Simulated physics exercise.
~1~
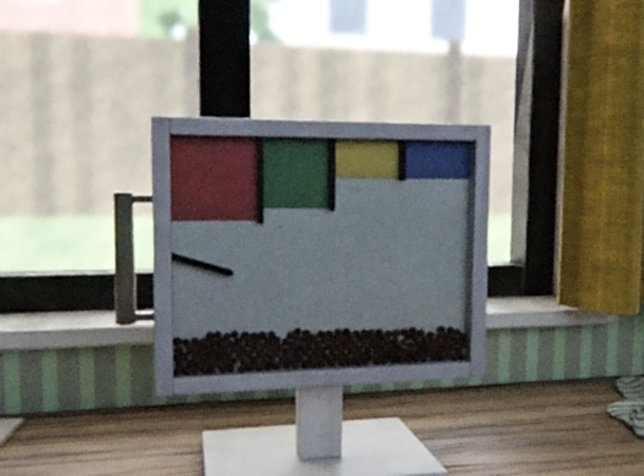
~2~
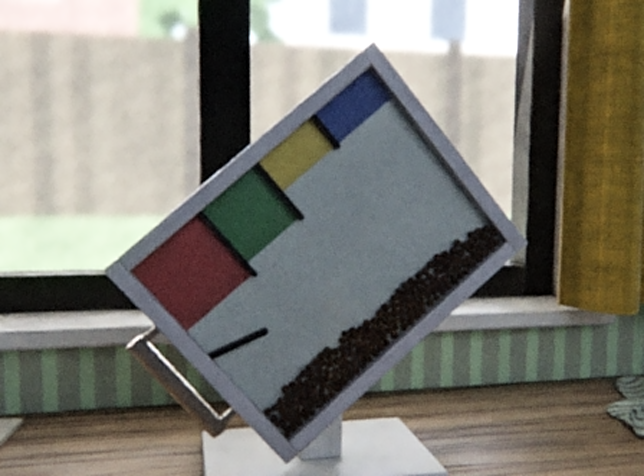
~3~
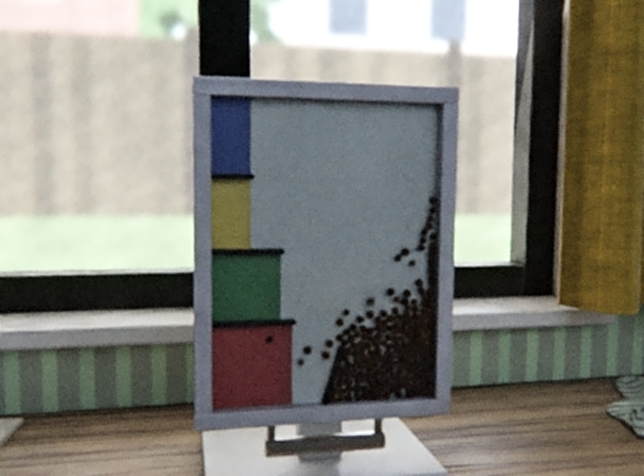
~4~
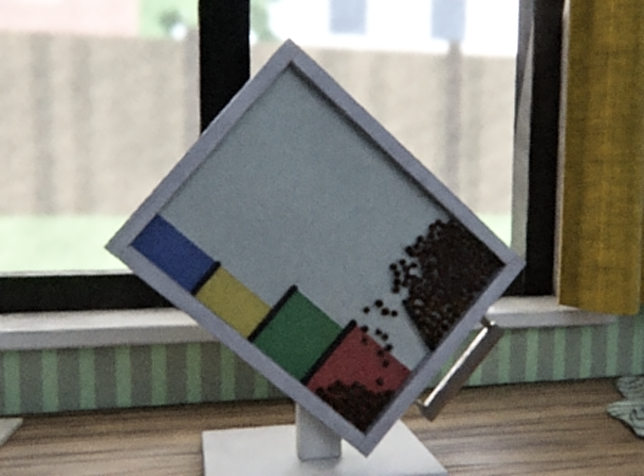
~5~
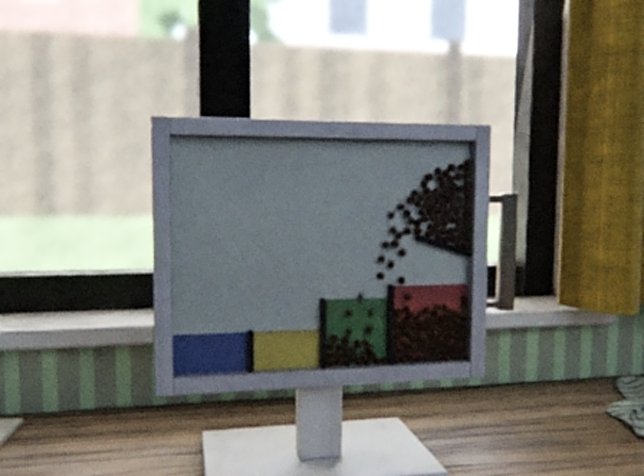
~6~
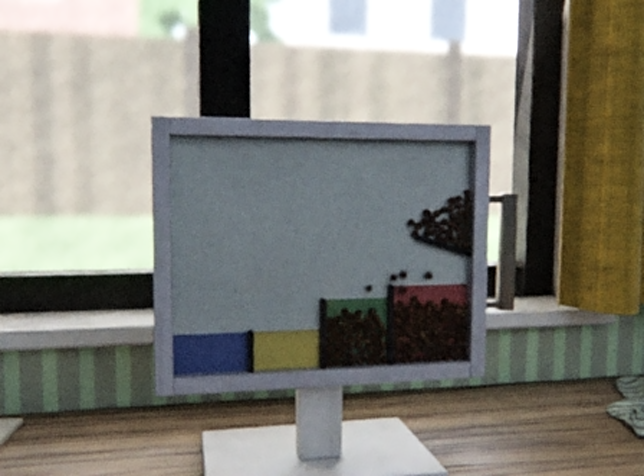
The case turns upside down, spilling dark beads mostly into the red and green pockets.
